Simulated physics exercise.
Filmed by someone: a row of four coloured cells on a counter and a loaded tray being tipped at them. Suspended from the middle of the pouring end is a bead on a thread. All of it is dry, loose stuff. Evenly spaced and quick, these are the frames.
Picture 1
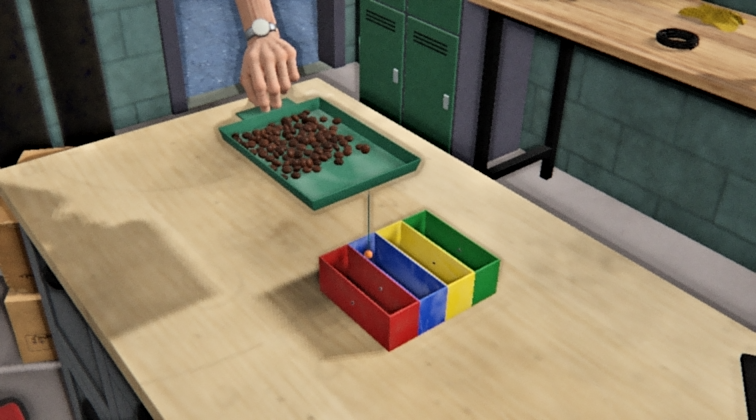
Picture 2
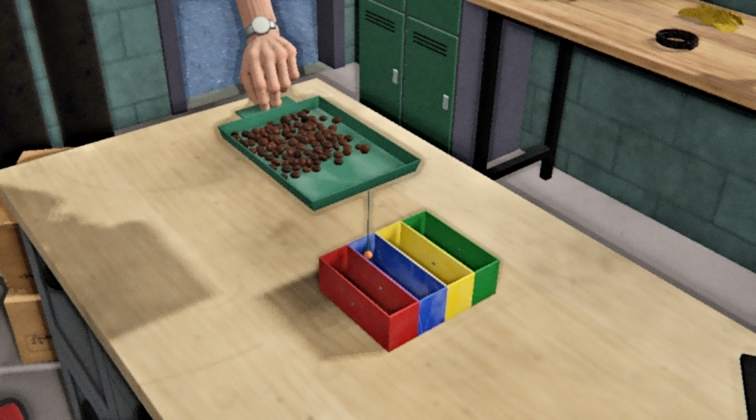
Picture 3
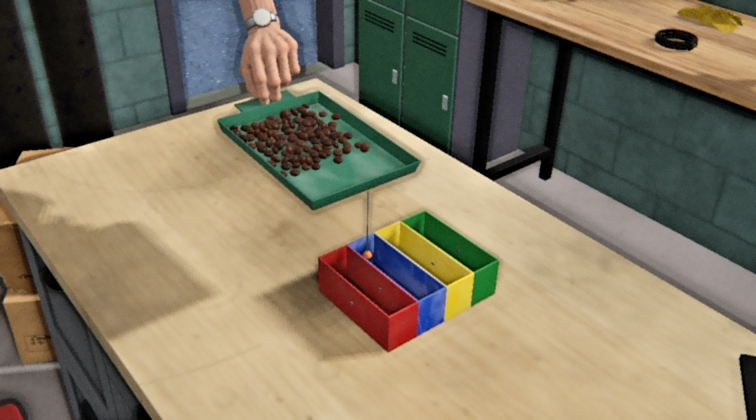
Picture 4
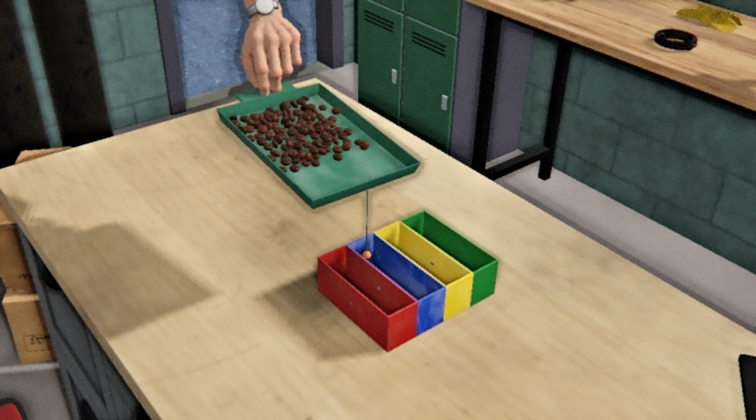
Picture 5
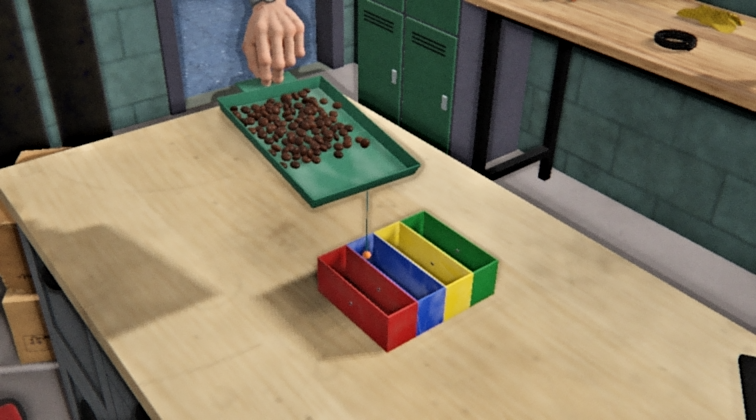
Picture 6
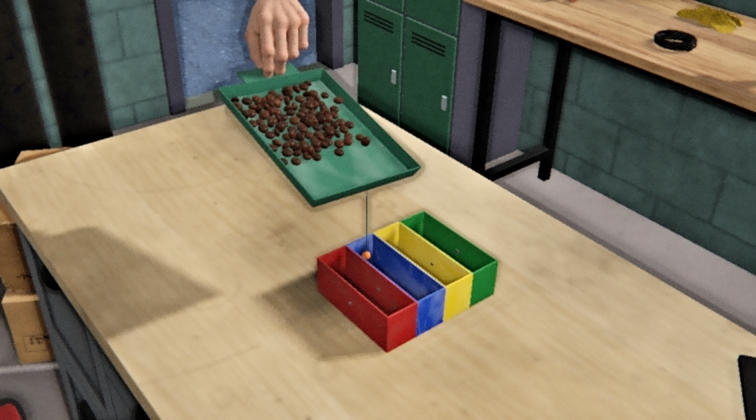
On a wooden counter, a hand gradually tilts a green tray of chocolate drops toward coloured cells.
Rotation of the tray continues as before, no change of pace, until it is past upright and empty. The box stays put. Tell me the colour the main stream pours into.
The main stream pours into the yellow cell.
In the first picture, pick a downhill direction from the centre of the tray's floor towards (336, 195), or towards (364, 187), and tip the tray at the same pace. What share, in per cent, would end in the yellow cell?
In turn, 0 percent and then 20 percent.
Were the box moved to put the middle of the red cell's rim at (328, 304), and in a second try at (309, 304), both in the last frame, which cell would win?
Run one gives the green cell; run two gives green.
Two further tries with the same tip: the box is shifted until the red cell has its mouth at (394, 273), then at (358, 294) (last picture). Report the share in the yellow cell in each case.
First position: Some 10 %; second position: Some 40 %.
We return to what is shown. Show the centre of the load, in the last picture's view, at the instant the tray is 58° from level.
Somewhere about pixel (388, 170).
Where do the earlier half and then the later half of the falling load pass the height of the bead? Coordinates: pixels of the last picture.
First part (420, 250), rest (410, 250).
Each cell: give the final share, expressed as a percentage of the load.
The red cell ends with 10 per cent, the blue cell with 30 per cent, the yellow cell with 50 per cent and the green cell with 10 per cent.
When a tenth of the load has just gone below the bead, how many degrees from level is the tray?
Roughly 65 degrees.
Shortly afterwards, tray tipped steeply; the bulk on the tray; only a few in the blue cell; only a few in the yellow cell; a little falling or outside the box.
Next, tray tipped right over; near a quarter on the tray; near a quarter in the yellow cell; near a quarter in the blue cell; a little in the red cell; only a few in the green cell; near a quarter falling or outside the box.
Some moments later, tray tipped past a quarter turn; near half in the yellow cell; near a third in the blue cell; a little in the red cell; a little in the green cell; only a few falling or outside the box.
In the end, tray tipped past a quarter turn; near half in the yellow cell; near a third in the blue cell; a little in the red cell; a little in the green cell; only a few outside the box.
